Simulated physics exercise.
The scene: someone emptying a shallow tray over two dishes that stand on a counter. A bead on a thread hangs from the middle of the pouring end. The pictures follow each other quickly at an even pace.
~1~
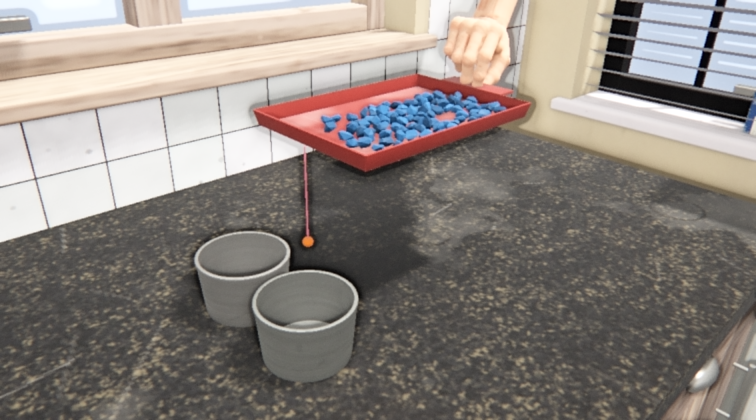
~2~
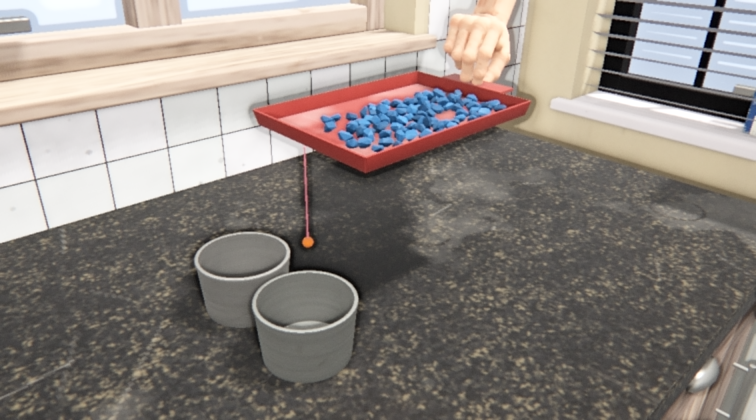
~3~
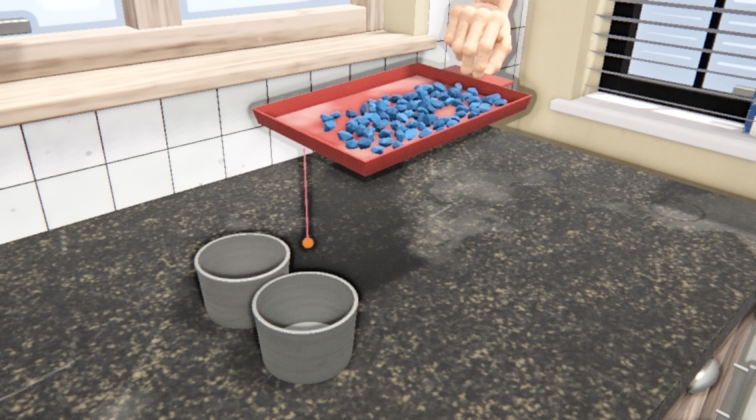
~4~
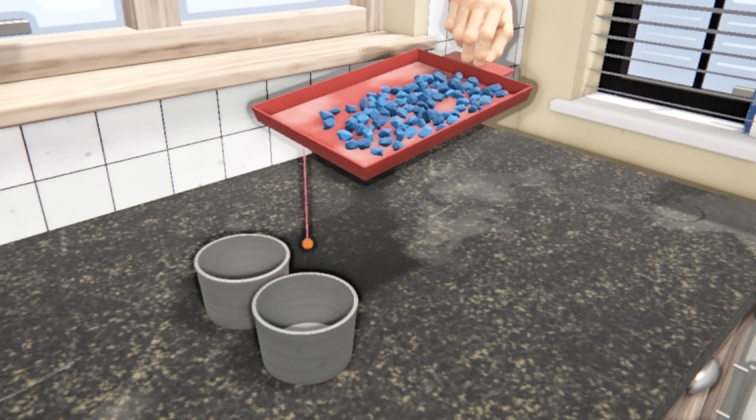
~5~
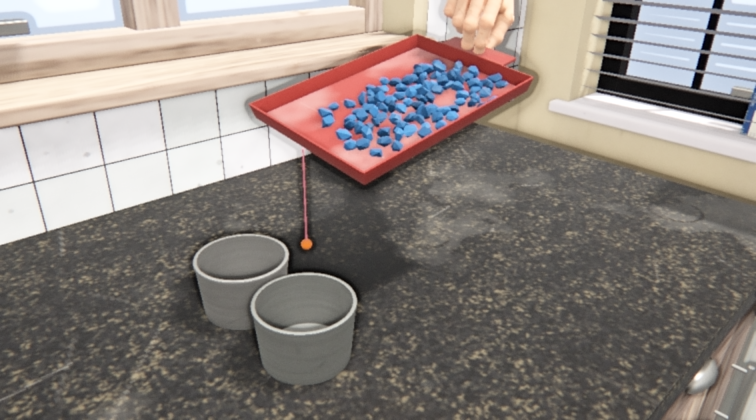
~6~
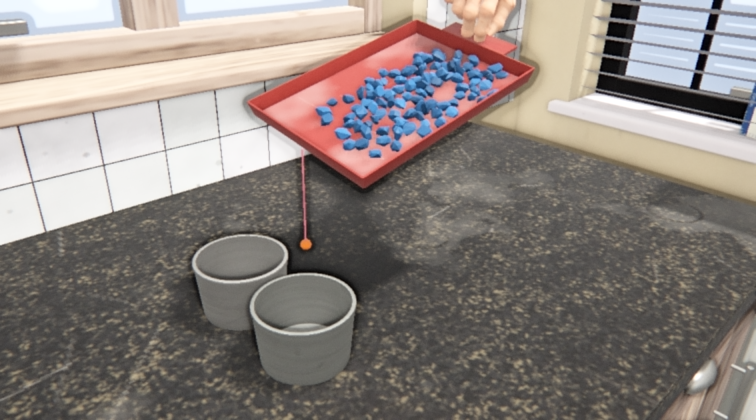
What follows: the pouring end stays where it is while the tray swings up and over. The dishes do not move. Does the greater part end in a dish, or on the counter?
They take less than half between them.
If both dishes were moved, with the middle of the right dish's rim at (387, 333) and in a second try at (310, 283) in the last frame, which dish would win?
First the left dish, then the right one.
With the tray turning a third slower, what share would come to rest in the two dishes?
Near 40 %.
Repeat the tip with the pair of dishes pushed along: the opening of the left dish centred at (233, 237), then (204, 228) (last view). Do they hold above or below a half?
One: The smaller part. Two: Under half.
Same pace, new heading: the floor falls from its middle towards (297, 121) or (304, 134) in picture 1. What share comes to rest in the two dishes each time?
The first gives 20 %, the second 70 %.
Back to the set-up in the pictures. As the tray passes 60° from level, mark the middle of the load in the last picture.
Roughly at (381, 136).
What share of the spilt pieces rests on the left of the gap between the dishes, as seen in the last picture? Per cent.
Near 0 %.
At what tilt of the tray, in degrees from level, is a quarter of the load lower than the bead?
At about 80°.
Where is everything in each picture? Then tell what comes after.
In the first picture, corners of the pouring end at (258, 109) and (366, 153), level; middle of the load at (423, 116), aquarium stones; left dish at (205, 291); right dish at (265, 342); bead on its thread at (308, 241).
In the second picture, corners of the pouring end at (258, 109) and (366, 155), level; middle of the load at (423, 115).
In the third picture, corners of the pouring end at (257, 108) and (366, 159), tipped barely, lowest at the right corner; middle of the load at (423, 112).
In the fourth picture, corners of the pouring end at (256, 106) and (365, 164), tipped a little, lowest at the right corner; middle of the load at (423, 106).
In the fifth picture, corners of the pouring end at (254, 104) and (364, 169), tipped a little, lowest at the right corner; middle of the load at (422, 99).
In the sixth picture, corners of the pouring end at (252, 101) and (363, 174), tipped clearly, lowest at the right corner; middle of the load at (421, 93); left dish at (203, 294); right dish at (263, 345).
Soon, tray tipped steeply; nearly all on the tray; a stray few in the air.
A while on, tray tipped right over; about a quarter on the tray; about a quarter in the right dish; about a third outside both; about a quarter in the air.
Towards the end, tray tipped past a quarter turn; about a third in the right dish; about two thirds outside both.
Finally, tray tipped past a quarter turn; about a third in the right dish; none in the left dish; about two thirds outside both.
